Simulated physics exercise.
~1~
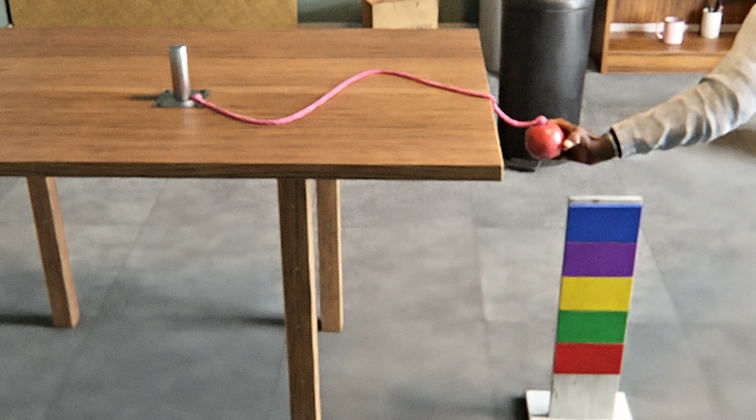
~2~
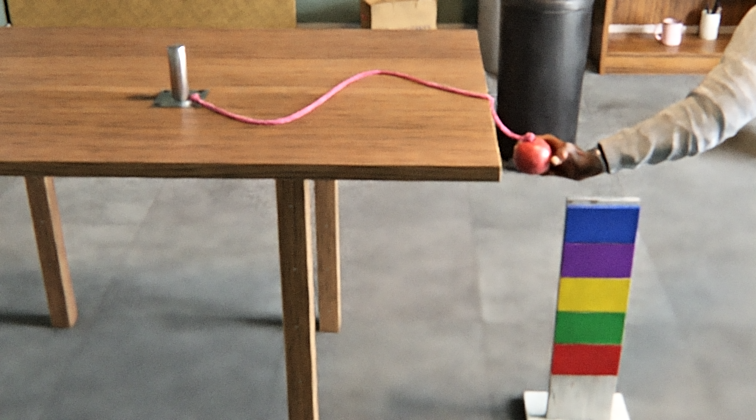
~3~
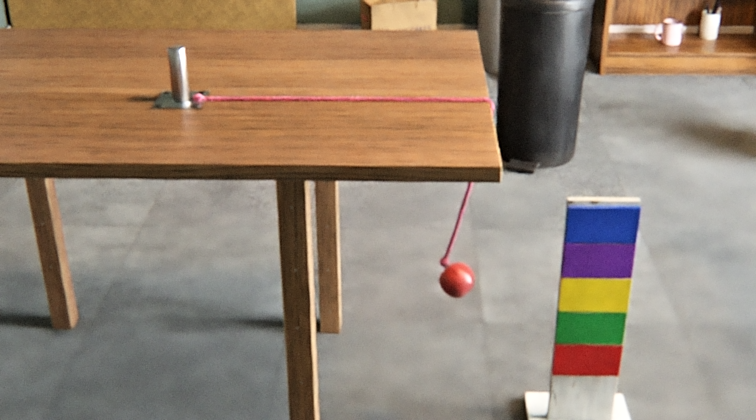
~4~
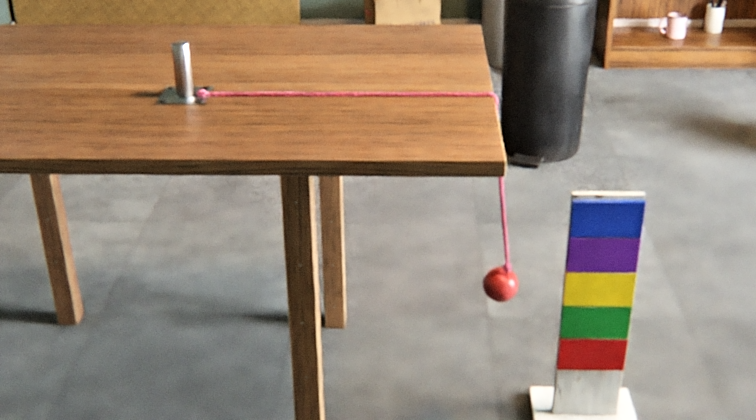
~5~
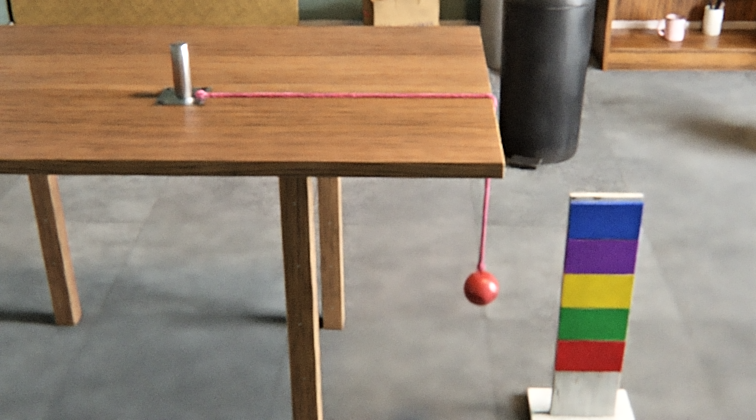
A hand at the right holds a red apple tied to a slack pink cord, which curves across a wooden table to a short metal post, in a room seen from slightly above by a gently swaying camera. Beside the table stands a board striped blue, purple, yellow, green and red from top to bottom. The hand lowers the apple a little to the left, then lets go and withdraws. The apple drops below the table edge, pulling the cord taut, and swings right, then slightly left. It ends hanging level with the yellow band.
